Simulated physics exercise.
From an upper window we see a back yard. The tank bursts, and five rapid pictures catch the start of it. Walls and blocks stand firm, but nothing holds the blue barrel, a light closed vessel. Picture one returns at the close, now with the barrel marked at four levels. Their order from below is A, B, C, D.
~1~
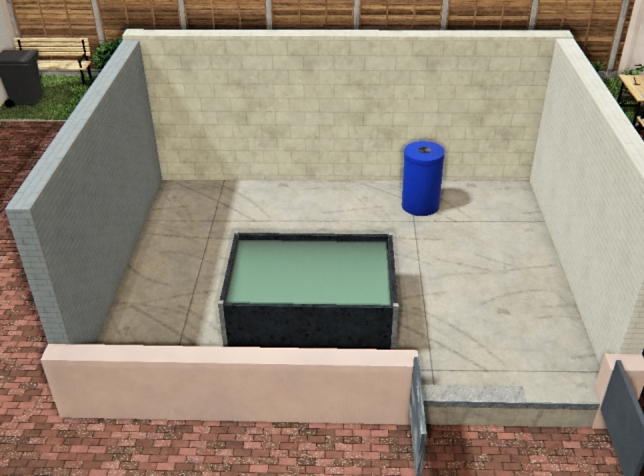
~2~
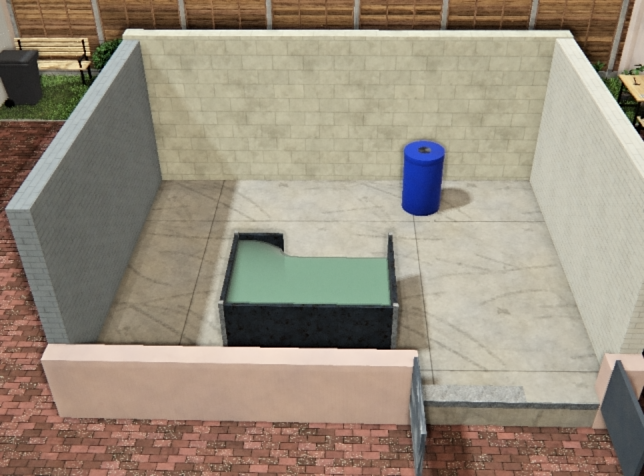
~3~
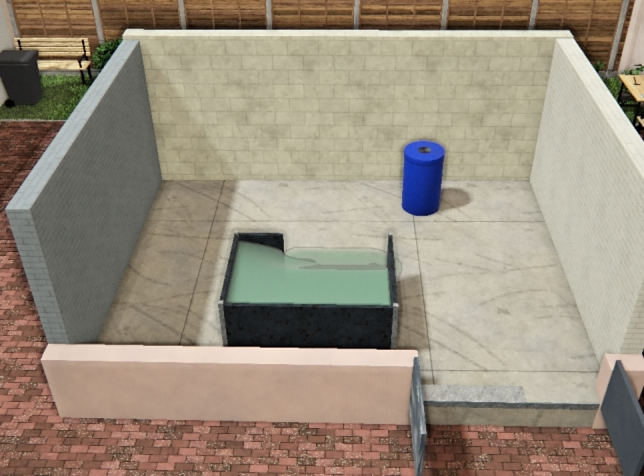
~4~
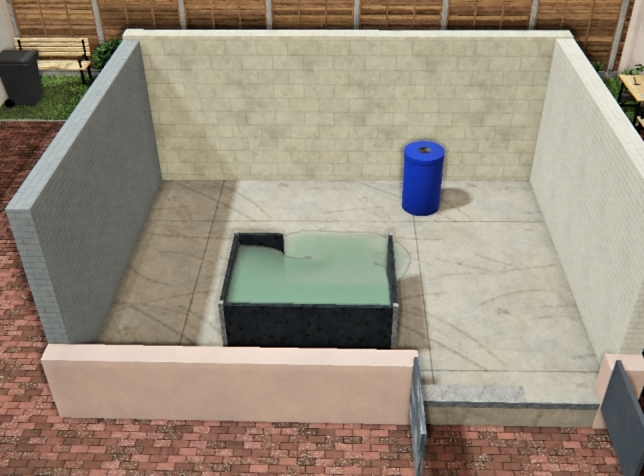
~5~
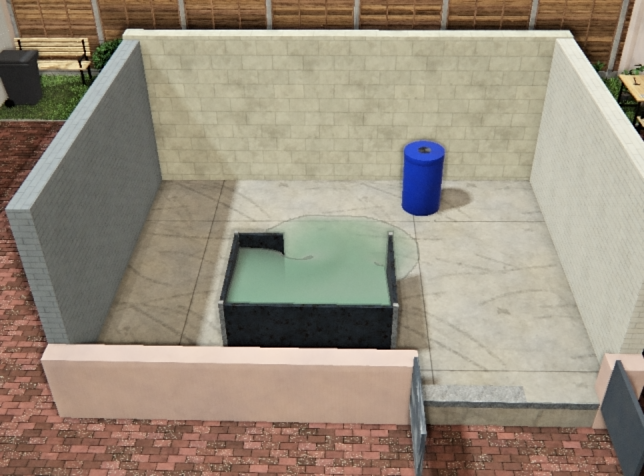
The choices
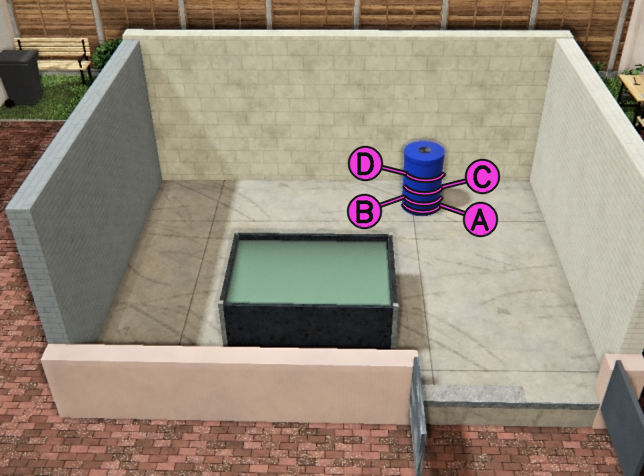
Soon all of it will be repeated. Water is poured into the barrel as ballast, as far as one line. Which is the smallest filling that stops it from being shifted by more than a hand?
I would pick mark C.
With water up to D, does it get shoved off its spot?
No, that is safe.
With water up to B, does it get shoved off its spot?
Yes, it does.
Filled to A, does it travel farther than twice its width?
Yes.
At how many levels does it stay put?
Two of the four.
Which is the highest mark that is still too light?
That would be B.
On the marked copy, A at (422, 212); B at (423, 204); C at (424, 193); D at (425, 180); from the bottom up A, B, C, D.
For mark A, it is pushed about 5 times its own width away.
For mark B, it is pushed about its own width away.
For mark C, it does not move.
For mark D, it does not move.
